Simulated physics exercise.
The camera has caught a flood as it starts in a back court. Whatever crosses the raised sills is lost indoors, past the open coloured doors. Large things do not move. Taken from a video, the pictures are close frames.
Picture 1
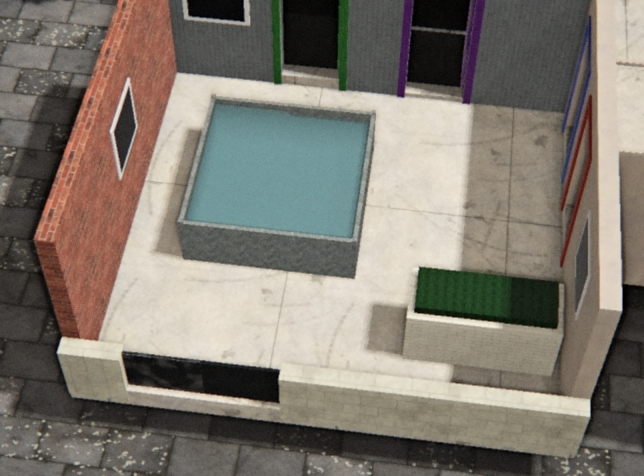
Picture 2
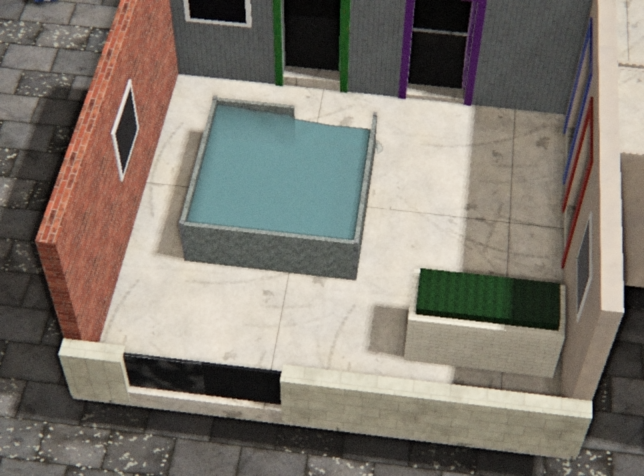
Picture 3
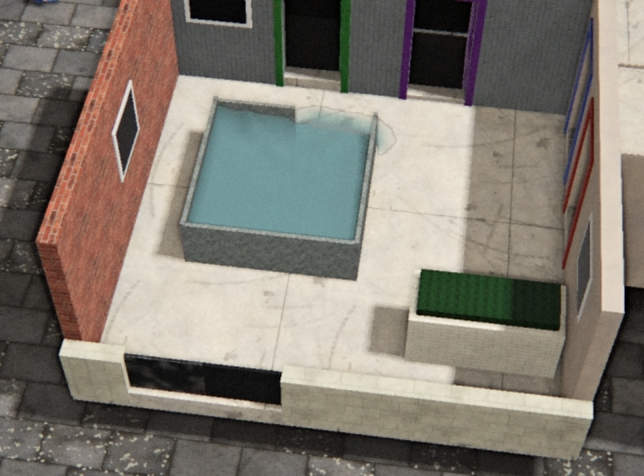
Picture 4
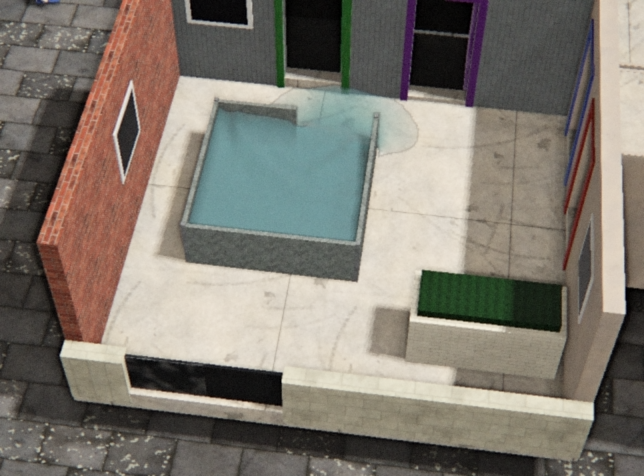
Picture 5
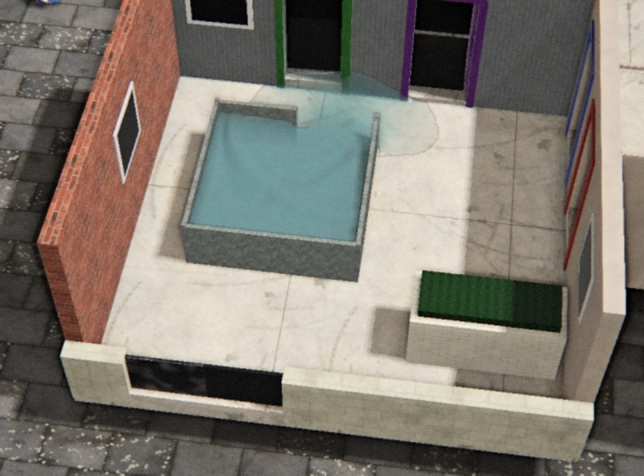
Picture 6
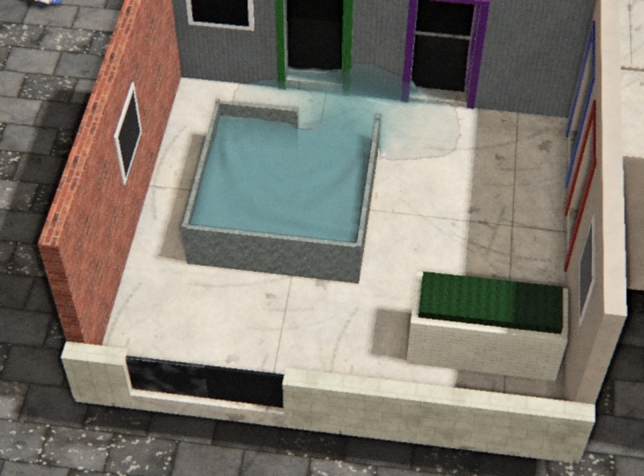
The clip opens on a walled court with a still, full tank of blue water and a green-topped planter. A gap appears in the tank's far side, and water pours out through it. The water spreads across the pale paving toward the green-framed and purple-framed doorways, while the tank's level drops slightly.
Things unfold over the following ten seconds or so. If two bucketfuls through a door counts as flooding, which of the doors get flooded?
The green door gets flooded; the blue door gets flooded; the purple door gets flooded; the red door does not get flooded.
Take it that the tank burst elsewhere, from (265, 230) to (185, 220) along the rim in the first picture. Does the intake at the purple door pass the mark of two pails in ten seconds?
Purple door: Tops the limit.
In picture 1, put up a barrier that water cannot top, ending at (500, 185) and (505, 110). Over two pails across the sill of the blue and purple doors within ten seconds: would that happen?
Lab note: Blue door doesn't reach it; purple door crosses the line.
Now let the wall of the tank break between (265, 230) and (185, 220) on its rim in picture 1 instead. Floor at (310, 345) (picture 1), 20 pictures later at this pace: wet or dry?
Answer: Wet.
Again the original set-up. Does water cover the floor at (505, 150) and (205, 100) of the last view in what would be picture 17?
Result, in the order given: Wetted / wetted.
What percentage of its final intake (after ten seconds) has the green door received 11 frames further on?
I'd put it at about 60 per cent.
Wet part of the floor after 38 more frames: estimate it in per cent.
Estimate: Some 90 in a hundred.
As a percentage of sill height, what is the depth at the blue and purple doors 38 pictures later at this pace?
Near 120 and 130 per cent, in that order.
A moment on, water covers 20 % of the floor; the green door far over two buckets in, the blue door not reached, the purple door under two buckets in, the red door not reached.
Next, water covers 35 % of the floor; the green door far over two buckets in, the blue door over two buckets in, the purple door over two buckets in, the red door wet at the sill, nothing in.
Then, water covers 55 % of the floor; the green door far over two buckets in, the blue door far over two buckets in, the purple door far over two buckets in, the red door wet at the sill, nothing in.
Later, water covers 90 % of the floor; the green door far over two buckets in, the blue door far over two buckets in, the purple door far over two buckets in, the red door wet at the sill, nothing in.
In the end, water covers 95 % of the floor; the green door far over two buckets in, the blue door far over two buckets in, the purple door far over two buckets in, the red door wet at the sill, nothing in.
